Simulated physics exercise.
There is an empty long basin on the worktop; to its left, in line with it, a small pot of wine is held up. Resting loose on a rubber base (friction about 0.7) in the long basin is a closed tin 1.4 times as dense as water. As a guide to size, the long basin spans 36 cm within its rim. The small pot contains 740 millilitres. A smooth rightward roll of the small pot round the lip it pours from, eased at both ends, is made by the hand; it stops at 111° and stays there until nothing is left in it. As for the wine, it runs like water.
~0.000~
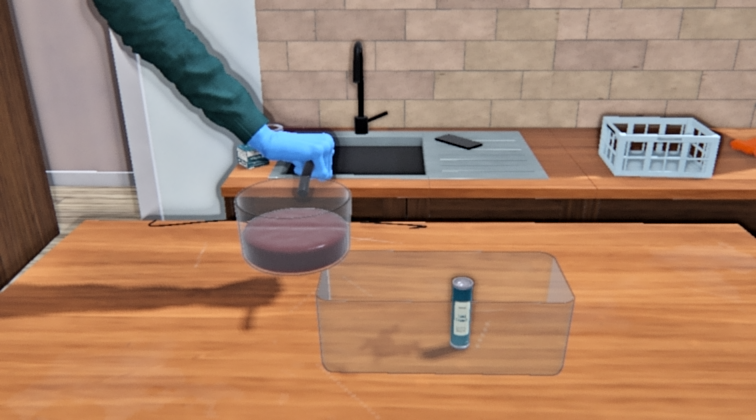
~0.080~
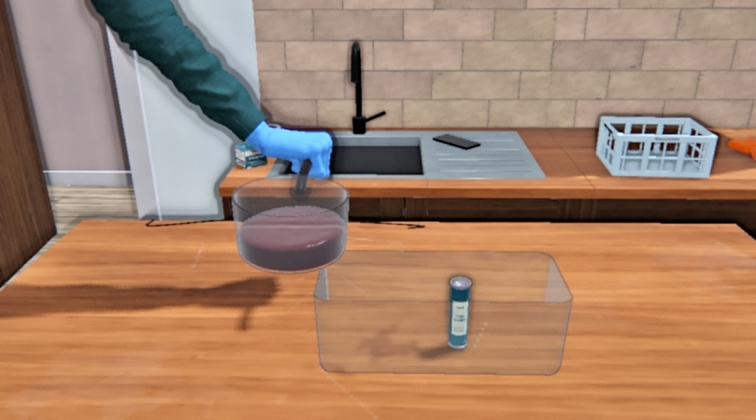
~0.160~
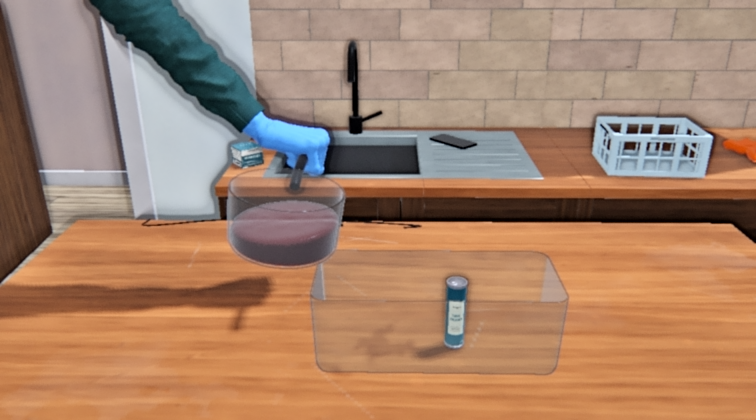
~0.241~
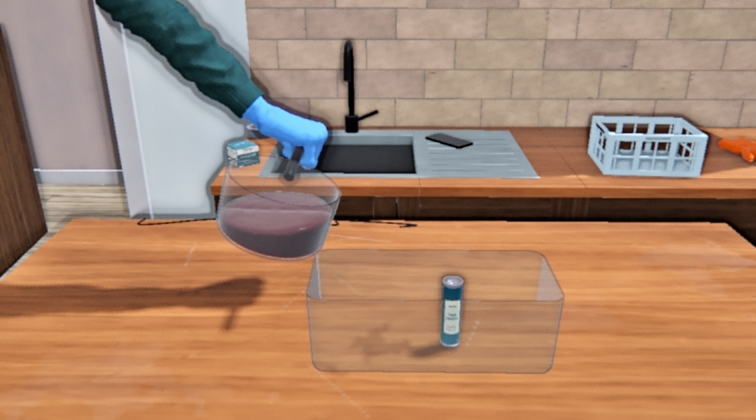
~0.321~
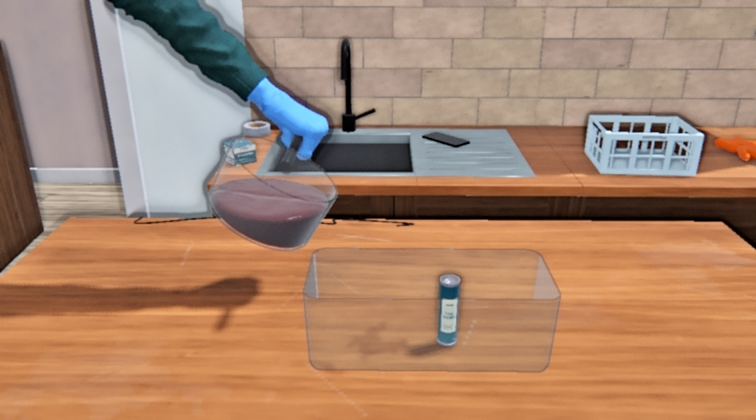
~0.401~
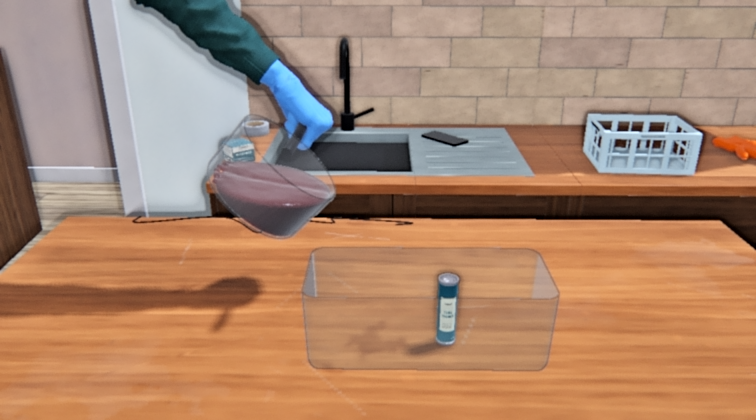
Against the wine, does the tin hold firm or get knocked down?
It does not capsize.
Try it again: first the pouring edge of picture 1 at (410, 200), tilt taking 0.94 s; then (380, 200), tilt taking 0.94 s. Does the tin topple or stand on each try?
First it stays on its base; then it tips over.
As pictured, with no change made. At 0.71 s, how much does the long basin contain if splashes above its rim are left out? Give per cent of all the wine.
Roughly 10 per cent.
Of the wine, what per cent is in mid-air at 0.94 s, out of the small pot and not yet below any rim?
16 per cent or so.
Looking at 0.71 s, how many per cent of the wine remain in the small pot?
Fraction remaining: Approx. 40 per cent.
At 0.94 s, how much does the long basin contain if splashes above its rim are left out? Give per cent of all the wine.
Around 78 per cent of the whole.
Then, 0.71 s in, the tilt is 96° and 40 per cent is still to pour; the tin stands where it began.
Then, 0.94 s in, the tilt is 111° and 6 per cent is still to pour; the tin stands 1 cm from where it began.
Then, 1.18 s in, the tilt is 111° and 0 per cent is still to pour; the tin stands 1 cm from where it began.
Then, 1.44 s in, the tilt is 111° and 0 per cent is still to pour; the tin stands 1 cm from where it began.
Finally, the tin stands 1 cm from where it began.
